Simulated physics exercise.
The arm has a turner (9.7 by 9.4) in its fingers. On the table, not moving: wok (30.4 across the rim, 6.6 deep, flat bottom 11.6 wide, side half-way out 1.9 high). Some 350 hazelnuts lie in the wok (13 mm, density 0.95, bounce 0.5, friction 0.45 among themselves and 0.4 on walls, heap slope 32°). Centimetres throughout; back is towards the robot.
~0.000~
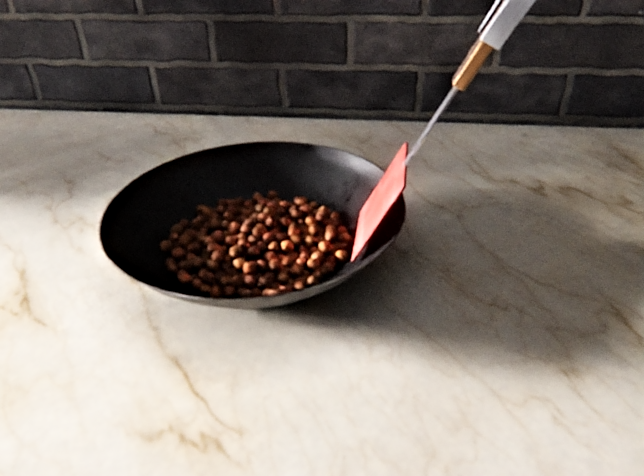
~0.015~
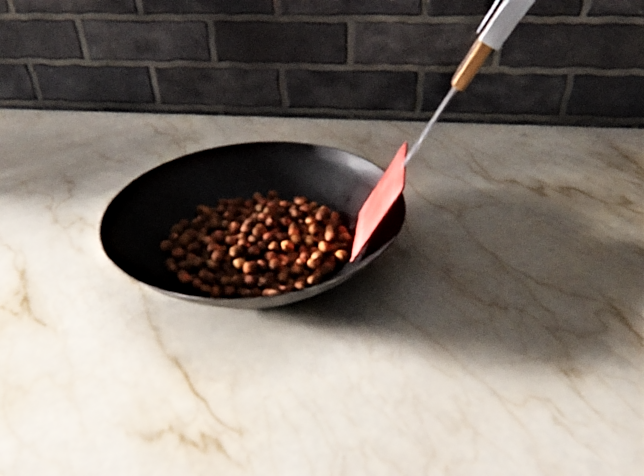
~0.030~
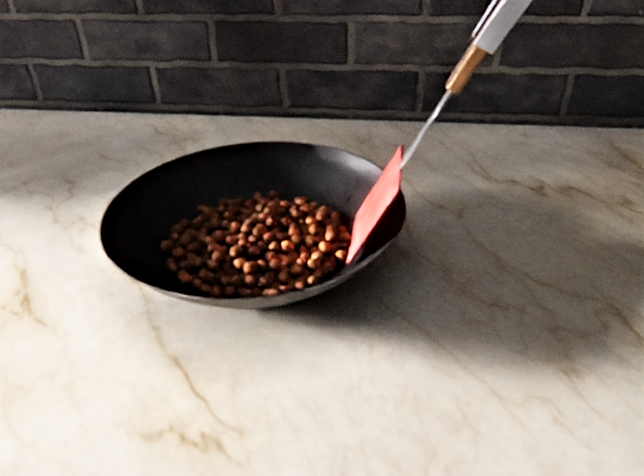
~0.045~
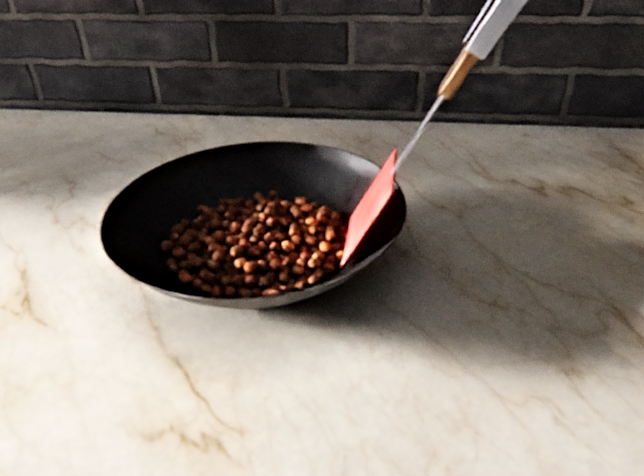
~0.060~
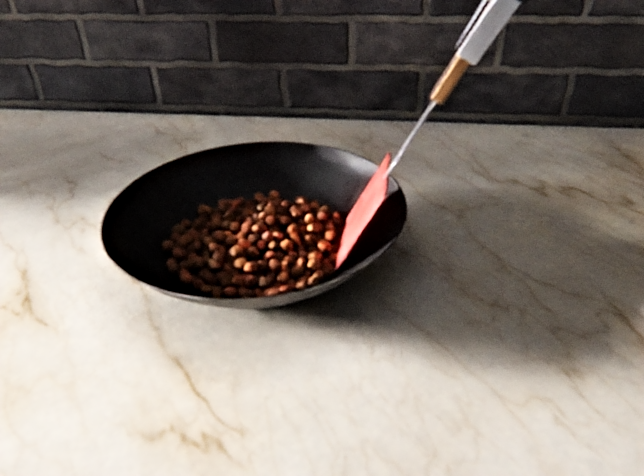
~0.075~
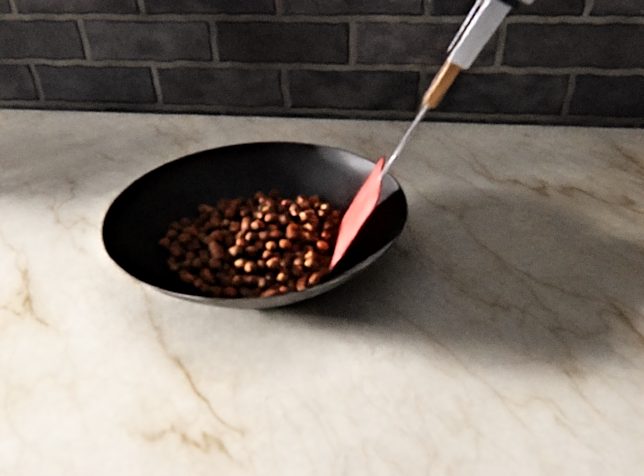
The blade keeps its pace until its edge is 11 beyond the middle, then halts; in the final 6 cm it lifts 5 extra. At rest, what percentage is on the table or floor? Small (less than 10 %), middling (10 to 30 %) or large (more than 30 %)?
A middling share, 10 to 30 %, ends on the table or floor.
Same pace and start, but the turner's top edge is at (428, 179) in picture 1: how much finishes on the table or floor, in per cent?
About 20 per cent.
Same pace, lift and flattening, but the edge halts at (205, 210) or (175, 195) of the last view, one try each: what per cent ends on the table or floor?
About 0 and 5 per cent.
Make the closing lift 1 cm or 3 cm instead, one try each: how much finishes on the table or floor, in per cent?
About 15 and 20 per cent.
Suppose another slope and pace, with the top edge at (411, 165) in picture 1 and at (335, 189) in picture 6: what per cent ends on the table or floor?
About 50 per cent.
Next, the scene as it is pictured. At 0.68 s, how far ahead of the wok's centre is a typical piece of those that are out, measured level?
Some 22 cm.
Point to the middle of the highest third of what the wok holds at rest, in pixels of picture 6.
At about (184, 229).
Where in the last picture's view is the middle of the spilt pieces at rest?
Around (46, 238).
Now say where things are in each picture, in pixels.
Turner top edge at (406, 163), sloping 62°; upper third of the load around (250, 237), from x 165 to 345, top at y 195; 352 in the wok, in the first frame.
Turner top edge at (405, 163), sloping 62°; upper third of the load around (251, 237), from x 165 to 345, top at y 195, in the second frame.
Turner top edge at (401, 166), sloping 62°; upper third of the load around (251, 237), from x 165 to 345, top at y 195, in the third frame.
Turner top edge at (394, 170), sloping 62°; upper third of the load around (251, 237), from x 170 to 345, top at y 195, in the fourth frame.
Turner top edge at (388, 174), sloping 62°; upper third of the load around (252, 236), from x 170 to 340, top at y 195, in the fifth frame.
Turner top edge at (381, 177), sloping 62°; upper third of the load around (252, 230), from x 165 to 340, top at y 195; 352 in the wok, in the sixth frame.
After 0.24 s, sloping 62°, highest piece 5 above the table; 352 in the wok.
After 0.40 s, sloping 62°, highest piece 7 above the table; 352 in the wok.
After 0.68 s, sloping 62°, highest piece 7 above the table; 301 in the wok, 51 on the table or floor.
After 1.73 s, sloping 62°, highest piece 5 above the table; 301 in the wok, 51 on the table or floor.
At rest, 301 in the wok, 51 on the table or floor. That is 14 % on the table or floor.
